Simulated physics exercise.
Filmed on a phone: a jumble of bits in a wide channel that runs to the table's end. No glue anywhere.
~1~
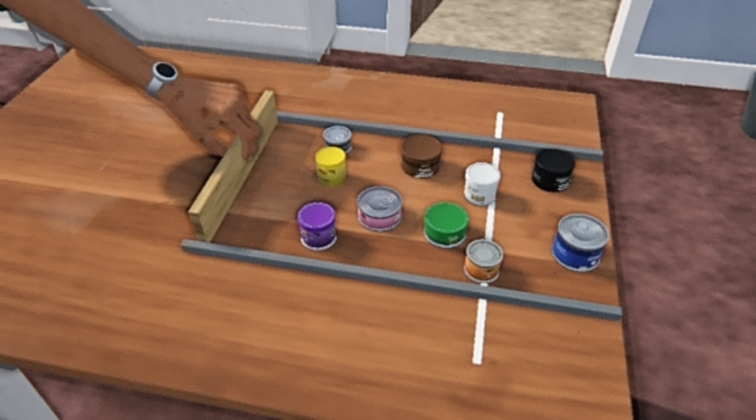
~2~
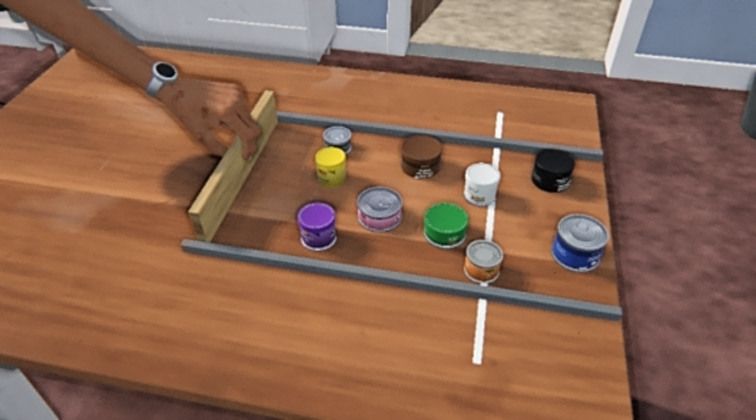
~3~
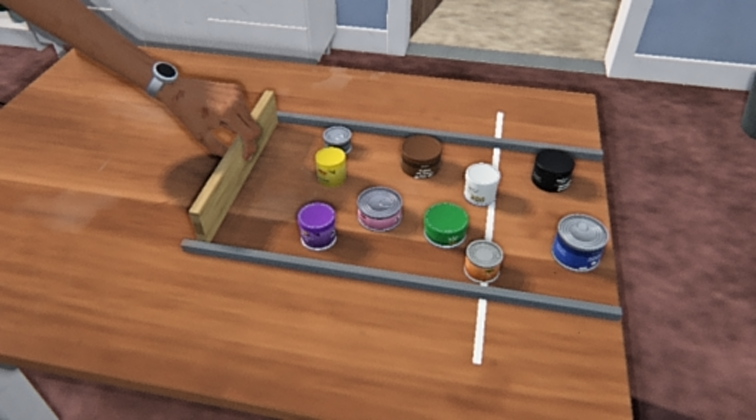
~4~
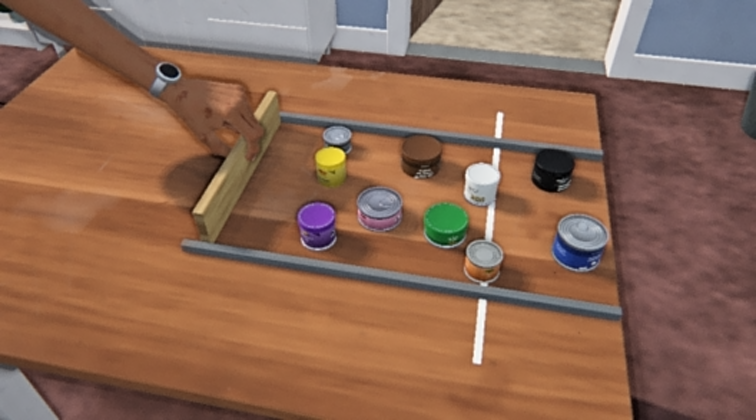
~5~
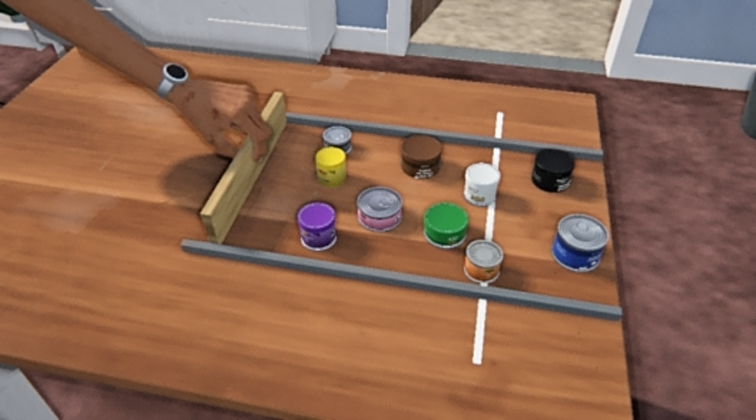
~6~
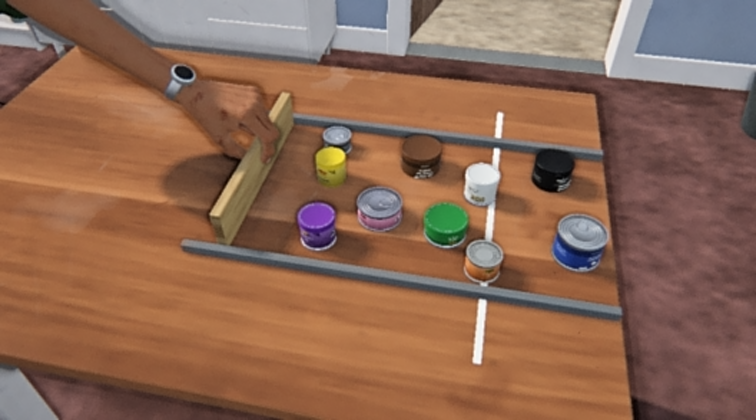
A wooden board, gripped by a hand wearing a watch, barely moves at first, then slides slightly right between two grey rails on a table, while the small colourful pots and the white strip beyond it stay still.
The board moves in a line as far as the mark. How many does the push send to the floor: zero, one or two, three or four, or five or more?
The number that fall off is zero.
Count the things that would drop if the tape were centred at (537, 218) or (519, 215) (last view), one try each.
It would be 1 and 1.
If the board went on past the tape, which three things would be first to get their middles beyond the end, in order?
In order: The blue pot, then the black tub, then the green tin.
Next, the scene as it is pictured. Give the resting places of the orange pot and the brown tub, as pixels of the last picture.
First (538, 277), then (533, 179).
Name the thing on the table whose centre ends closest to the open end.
The blue pot.
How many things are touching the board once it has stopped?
The number is 4.
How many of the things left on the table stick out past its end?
The number is 1.
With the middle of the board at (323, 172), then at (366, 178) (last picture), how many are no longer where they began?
At the one place 3, at the other 5.
Early on, none off yet; blue pot at rest near (579, 243); black tub at rest near (553, 171); orange pot at rest near (483, 262).
Finally, the number that fall off is zero.
